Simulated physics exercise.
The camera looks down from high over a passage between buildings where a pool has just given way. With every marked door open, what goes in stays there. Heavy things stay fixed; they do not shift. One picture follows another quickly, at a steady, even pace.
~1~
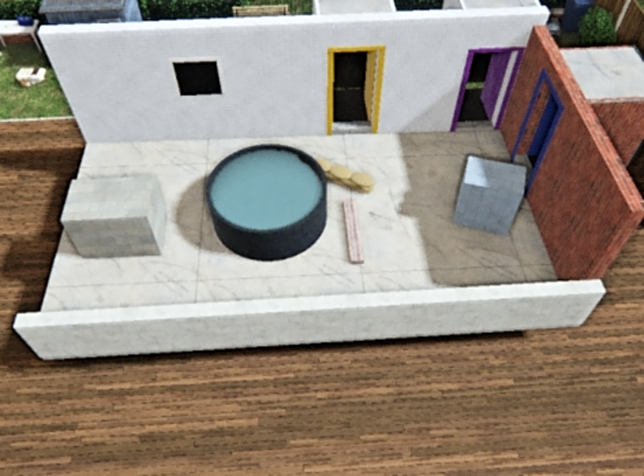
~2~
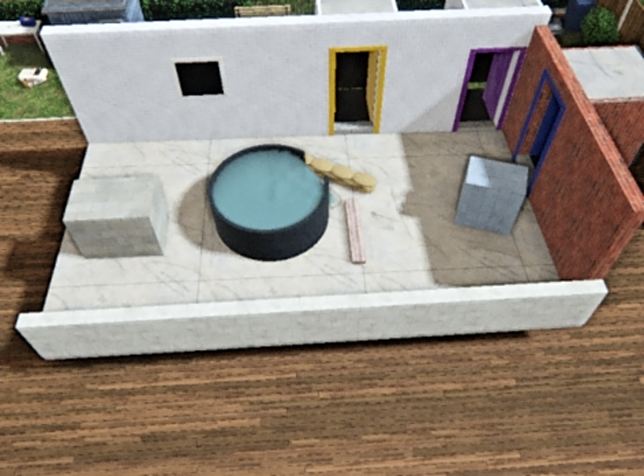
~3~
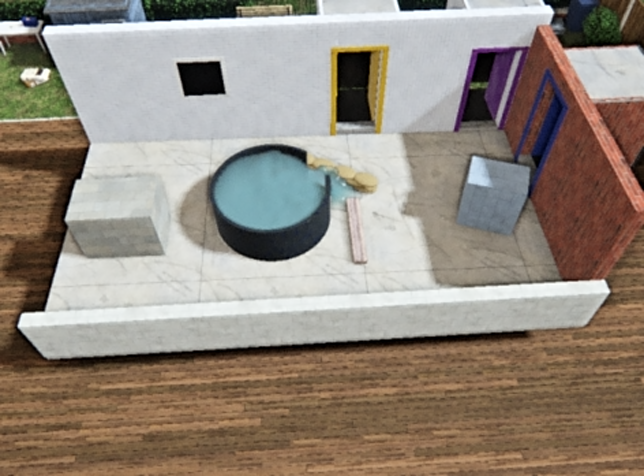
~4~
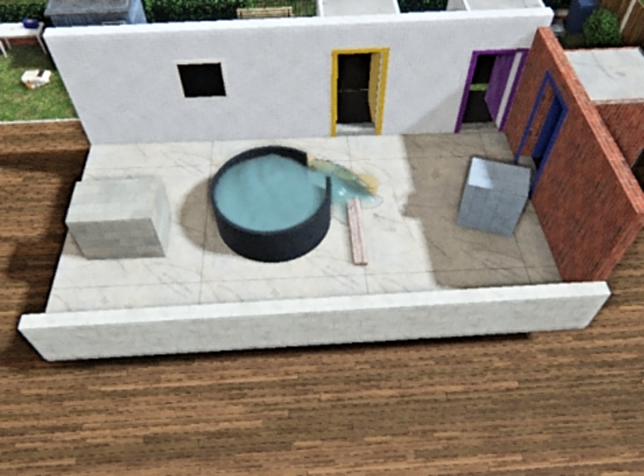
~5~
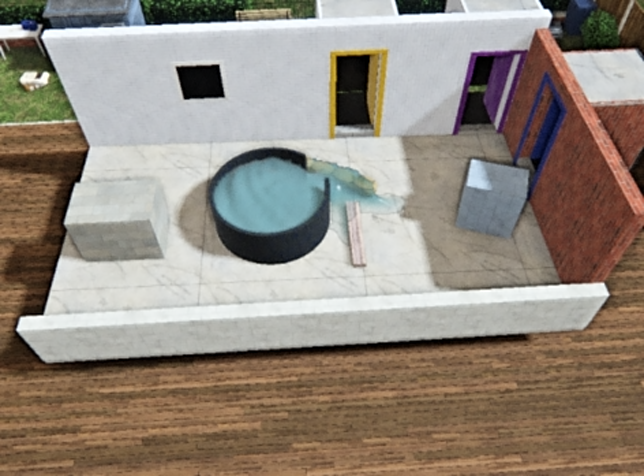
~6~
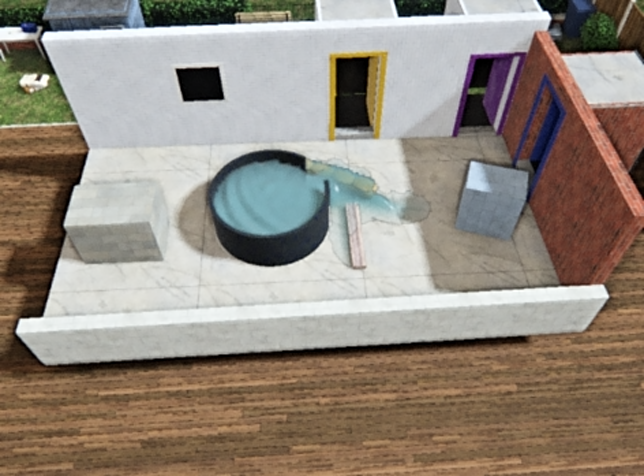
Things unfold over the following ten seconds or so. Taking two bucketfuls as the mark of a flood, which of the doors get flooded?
The purple door gets flooded, the blue door stays below the mark, the yellow door stays below the mark.
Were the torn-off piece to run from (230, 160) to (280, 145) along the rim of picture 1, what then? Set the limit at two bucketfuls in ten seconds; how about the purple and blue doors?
Well, the purple door crosses the threshold, and the blue door comes up short.
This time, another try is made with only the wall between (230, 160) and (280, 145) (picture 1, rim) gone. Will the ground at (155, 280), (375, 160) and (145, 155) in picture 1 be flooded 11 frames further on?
First unwetted, second soaked, third soaked.
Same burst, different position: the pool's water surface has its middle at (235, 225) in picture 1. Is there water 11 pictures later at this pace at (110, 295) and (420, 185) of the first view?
Note - point 1 still bare; point 2 drenched.
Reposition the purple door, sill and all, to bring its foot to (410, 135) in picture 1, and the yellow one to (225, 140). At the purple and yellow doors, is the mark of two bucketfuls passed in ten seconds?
The purple door exceeds it and the yellow door falls short.
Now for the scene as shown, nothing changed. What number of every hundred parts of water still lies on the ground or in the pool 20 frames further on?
Roughly 100 parts in every hundred.
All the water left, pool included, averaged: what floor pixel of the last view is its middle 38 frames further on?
Centre point: Around (366, 217).
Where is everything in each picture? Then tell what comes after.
The first frame shows still water in the round tank at (267, 188).
In the second frame, the front is at a hidden place, out from the gap at (317, 185).
In the third frame, water pours out at (318, 185) and has run to (358, 196).
In the fourth frame, water pours out at (319, 187) and has run to (377, 203).
In the fifth frame, the front is at (400, 206), out from the gap at (317, 188).
In the sixth frame, the front is at (426, 209), out from the gap at (317, 189).
A moment on, water covers 35 % of the floor; the purple door not reached, the blue door not reached, the yellow door wet at the sill, nothing in.
Next, water covers 55 % of the floor; the purple door wet at the sill, nothing in, the blue door wet at the sill, nothing in, the yellow door wet at the sill, nothing in.
Then, water covers 60 % of the floor; the purple door under two buckets in, the blue door wet at the sill, nothing in, the yellow door wet at the sill, nothing in.
Later, water covers 75 % of the floor; the purple door over two buckets in, the blue door wet at the sill, nothing in, the yellow door wet at the sill, nothing in.
In the end, water covers 85 % of the floor; the purple door far over two buckets in, the blue door wet at the sill, nothing in, the yellow door wet at the sill, nothing in.
